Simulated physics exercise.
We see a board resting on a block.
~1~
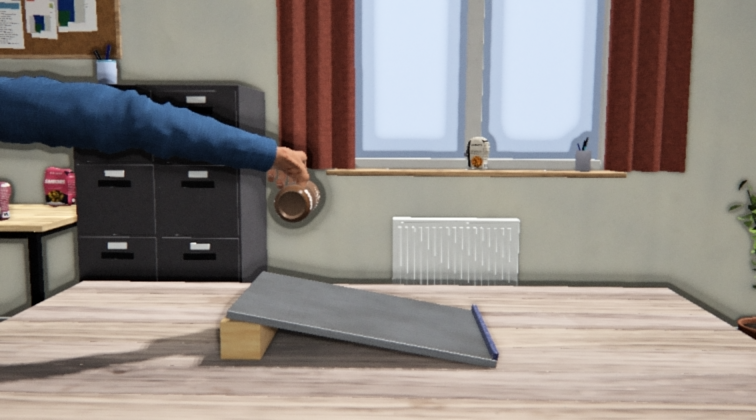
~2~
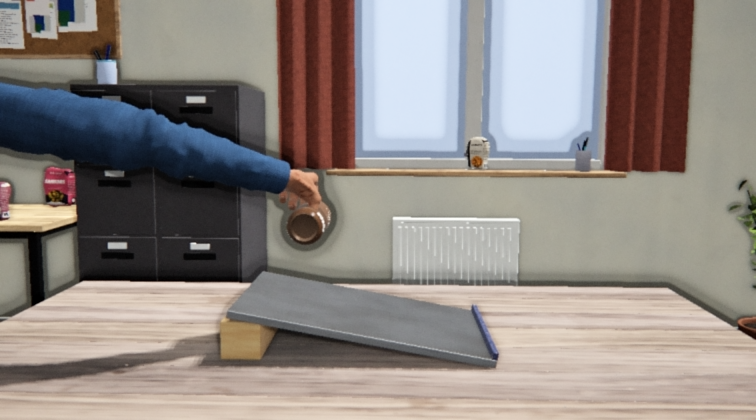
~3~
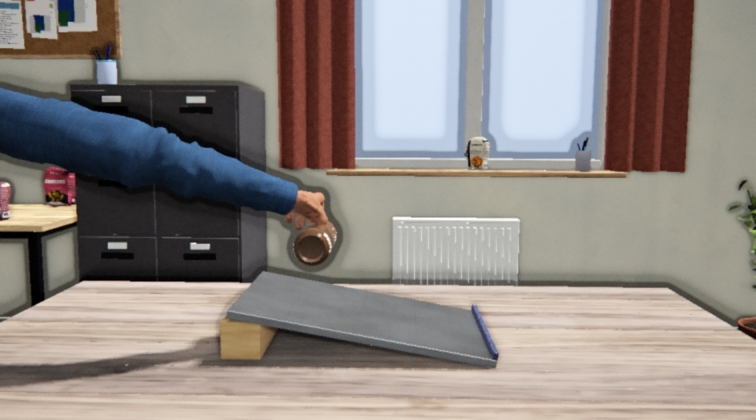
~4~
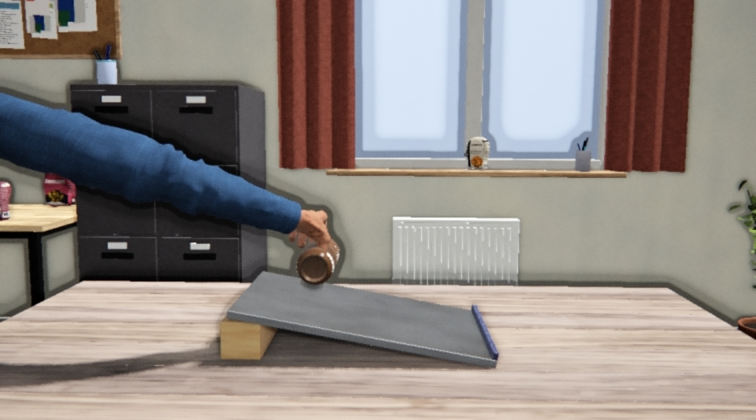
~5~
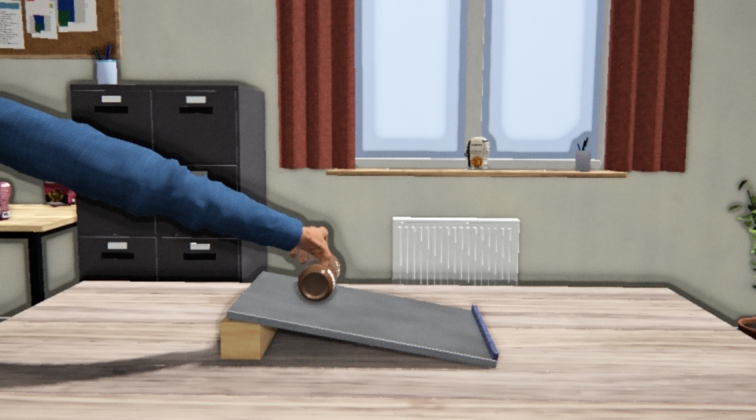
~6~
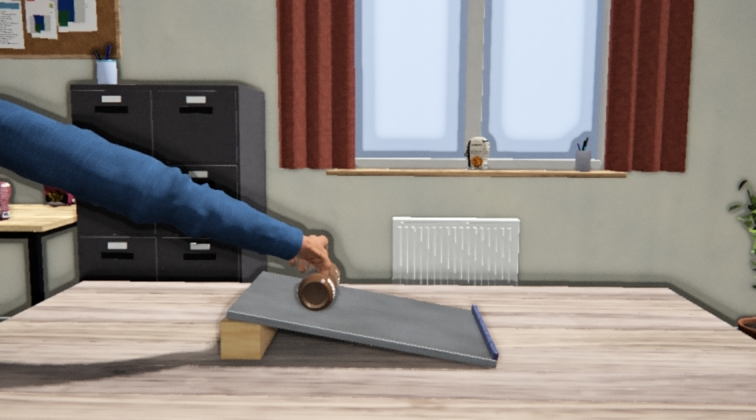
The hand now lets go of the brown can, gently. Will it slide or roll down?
It slides or rolls down.
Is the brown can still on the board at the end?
The brown can comes off the board.
Then, 0.80 s after the last picture, brown can rolled well along near (449, 309).
Then, 1.50 s after the last picture, brown can now off the board.
Then, 2.80 s after the last picture, things are still on the move.
By the end, off the board, brown can. The brown can runs down the board.
